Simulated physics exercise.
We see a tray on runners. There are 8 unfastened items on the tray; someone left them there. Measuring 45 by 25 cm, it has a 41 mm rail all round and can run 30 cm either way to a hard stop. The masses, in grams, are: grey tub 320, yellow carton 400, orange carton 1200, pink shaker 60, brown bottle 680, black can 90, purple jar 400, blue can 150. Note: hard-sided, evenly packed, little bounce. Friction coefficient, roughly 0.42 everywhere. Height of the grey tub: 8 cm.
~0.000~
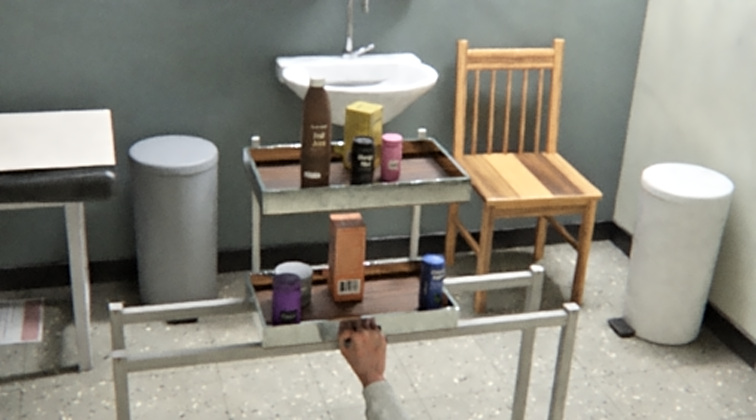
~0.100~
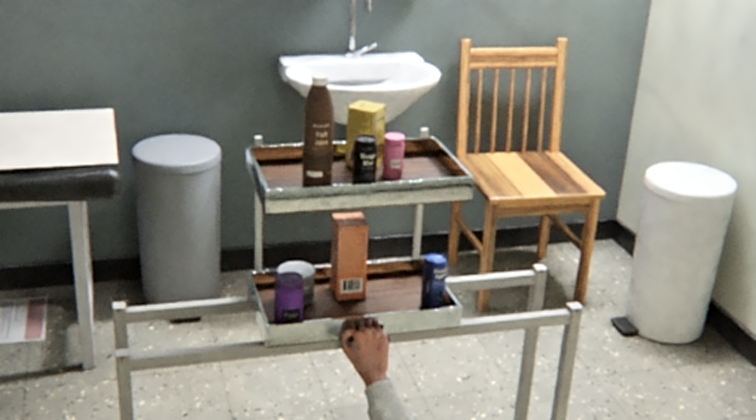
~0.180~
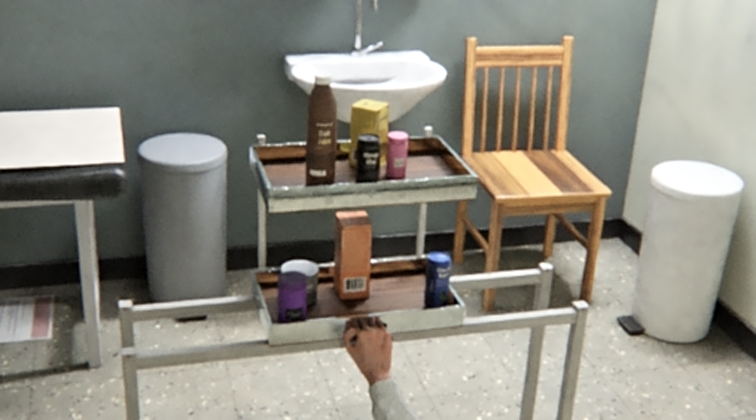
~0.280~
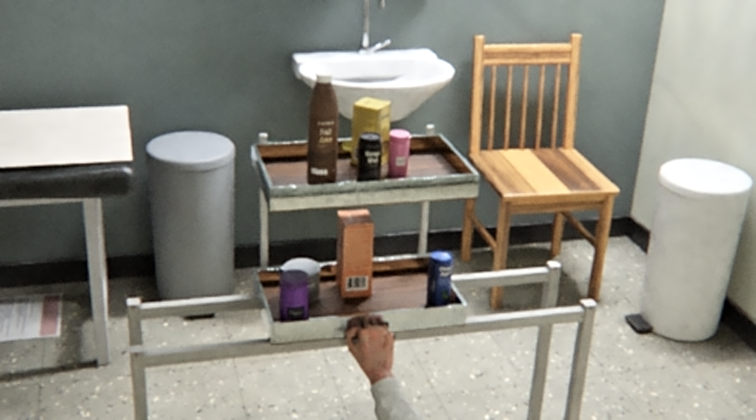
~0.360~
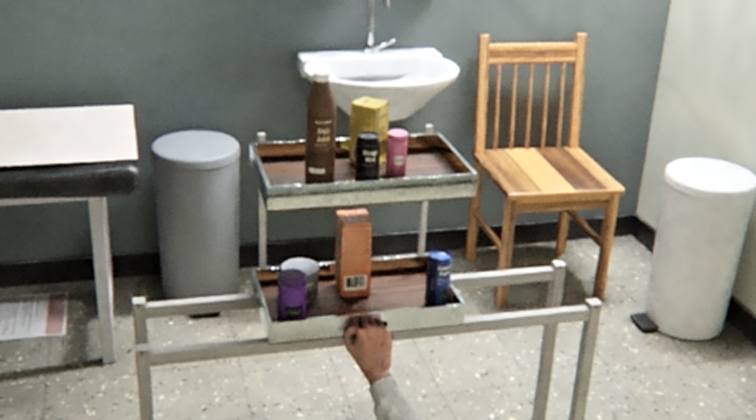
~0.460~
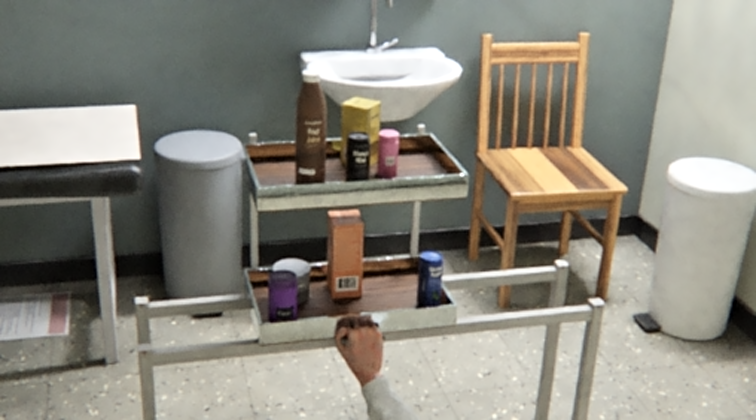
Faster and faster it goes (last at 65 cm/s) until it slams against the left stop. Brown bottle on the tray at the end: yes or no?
No.
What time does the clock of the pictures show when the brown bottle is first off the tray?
1.3 s, roughly.
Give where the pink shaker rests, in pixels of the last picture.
Near (266, 161).
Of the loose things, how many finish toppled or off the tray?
The count comes out at 1.
After 1.06 s, tray 30 cm left; brown bottle 13° off upright near (177, 137); orange carton 6° off upright; blue can moved 4 cm.
After 1.36 s, tray 30 cm left; brown bottle now off the tray; yellow carton moved 4 cm; pink shaker moved 4 cm.
After 1.66 s, tray 30 cm left; orange carton 4° off upright; yellow carton moved 4 cm; pink shaker moved 4 cm.
After 1.96 s, tray 30 cm left; yellow carton moved 4 cm; pink shaker moved 4 cm; grey tub moved 4 cm.
In the end (2.6 s), off the tray, brown bottle; the other 7 under 5 cm from the start.
